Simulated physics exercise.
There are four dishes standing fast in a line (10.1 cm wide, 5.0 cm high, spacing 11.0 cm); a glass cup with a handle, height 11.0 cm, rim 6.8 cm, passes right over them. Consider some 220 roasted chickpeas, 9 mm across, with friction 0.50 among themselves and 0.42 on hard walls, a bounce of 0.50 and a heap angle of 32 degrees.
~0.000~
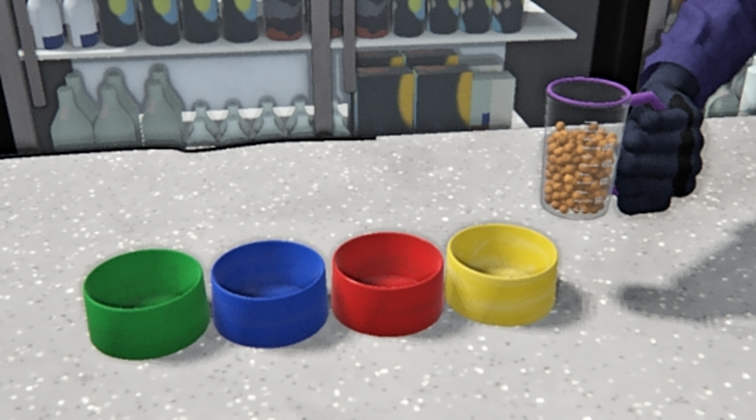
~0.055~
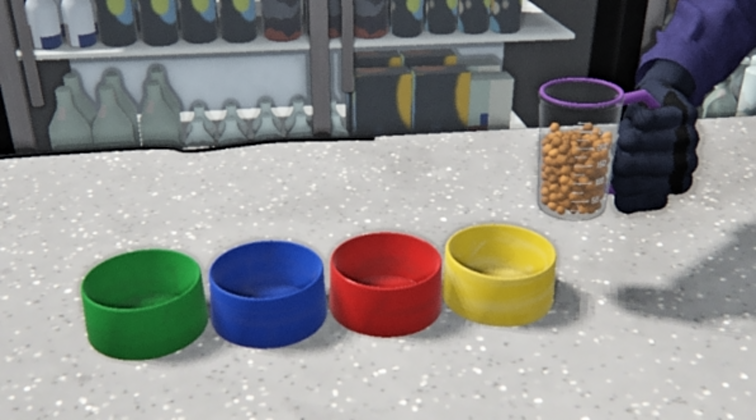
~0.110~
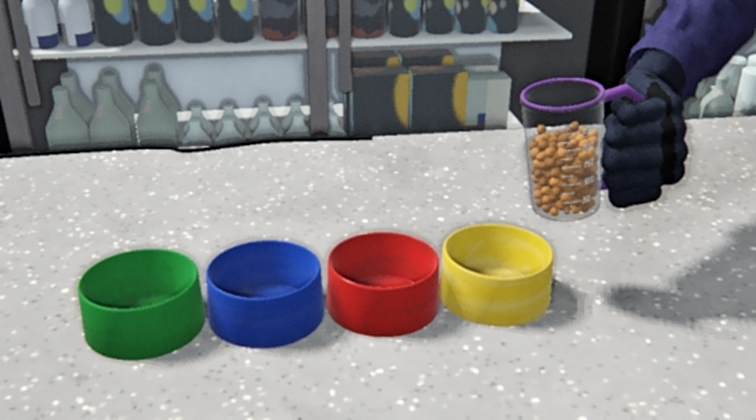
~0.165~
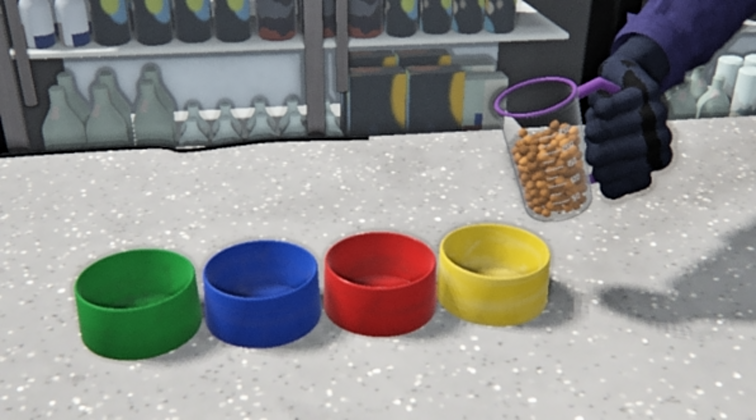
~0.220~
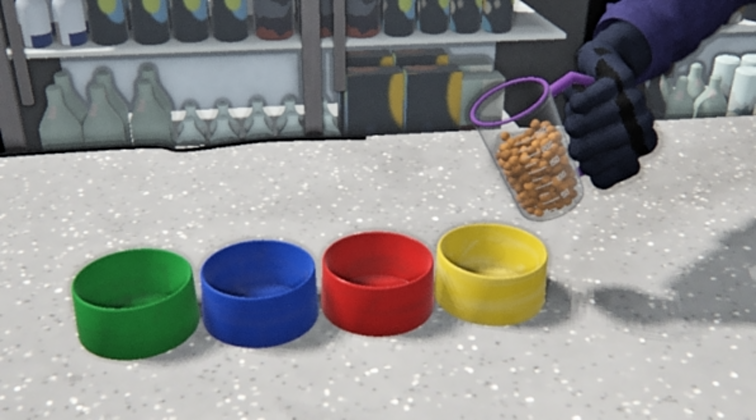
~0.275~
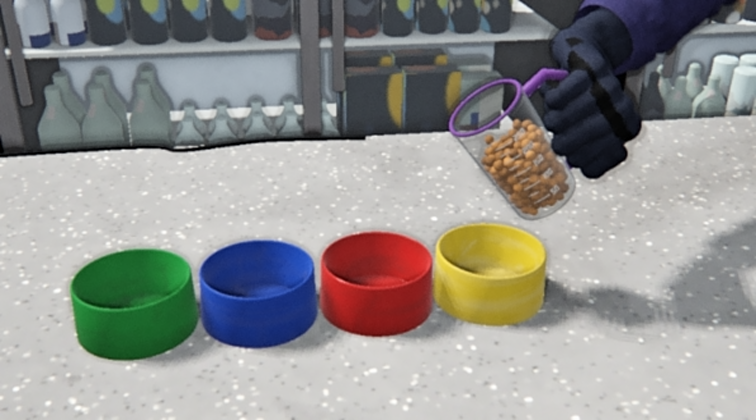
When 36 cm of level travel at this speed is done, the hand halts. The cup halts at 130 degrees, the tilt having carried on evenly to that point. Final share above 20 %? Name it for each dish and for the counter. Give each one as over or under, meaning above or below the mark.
Red: Under, blue: Over, green: Under, yellow: Under, counter: Under.
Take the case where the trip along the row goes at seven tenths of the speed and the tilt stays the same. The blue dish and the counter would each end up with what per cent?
Result - blue dish: 10; counter: 20.
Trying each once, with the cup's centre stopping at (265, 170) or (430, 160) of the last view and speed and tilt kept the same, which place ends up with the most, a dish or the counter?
Largest portions, in order: Blue and red.
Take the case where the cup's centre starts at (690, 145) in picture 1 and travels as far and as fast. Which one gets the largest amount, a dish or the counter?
Red.
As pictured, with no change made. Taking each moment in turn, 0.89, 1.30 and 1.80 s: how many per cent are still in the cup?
It goes roughly like this: 65, 0, 0 per cent.
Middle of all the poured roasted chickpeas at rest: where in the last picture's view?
Roughly pixel (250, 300).
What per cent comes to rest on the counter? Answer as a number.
I'd put it near 5 per cent.
After 0.89 s, tilt 130 degrees; cup holds 65 %, red 5 %, blue 20 %.
After 1.30 s, tilt 130 degrees; cup holds 0 %, red 5 %, blue 90 %.
Then, at 1.80 s, tilt 130 degrees; cup holds 0 %, red 5 %, blue 90 %.
In the end, at 2.1 s, red 5 %, blue 90 %, green 0 %, yellow 0 %, counter 5 %.
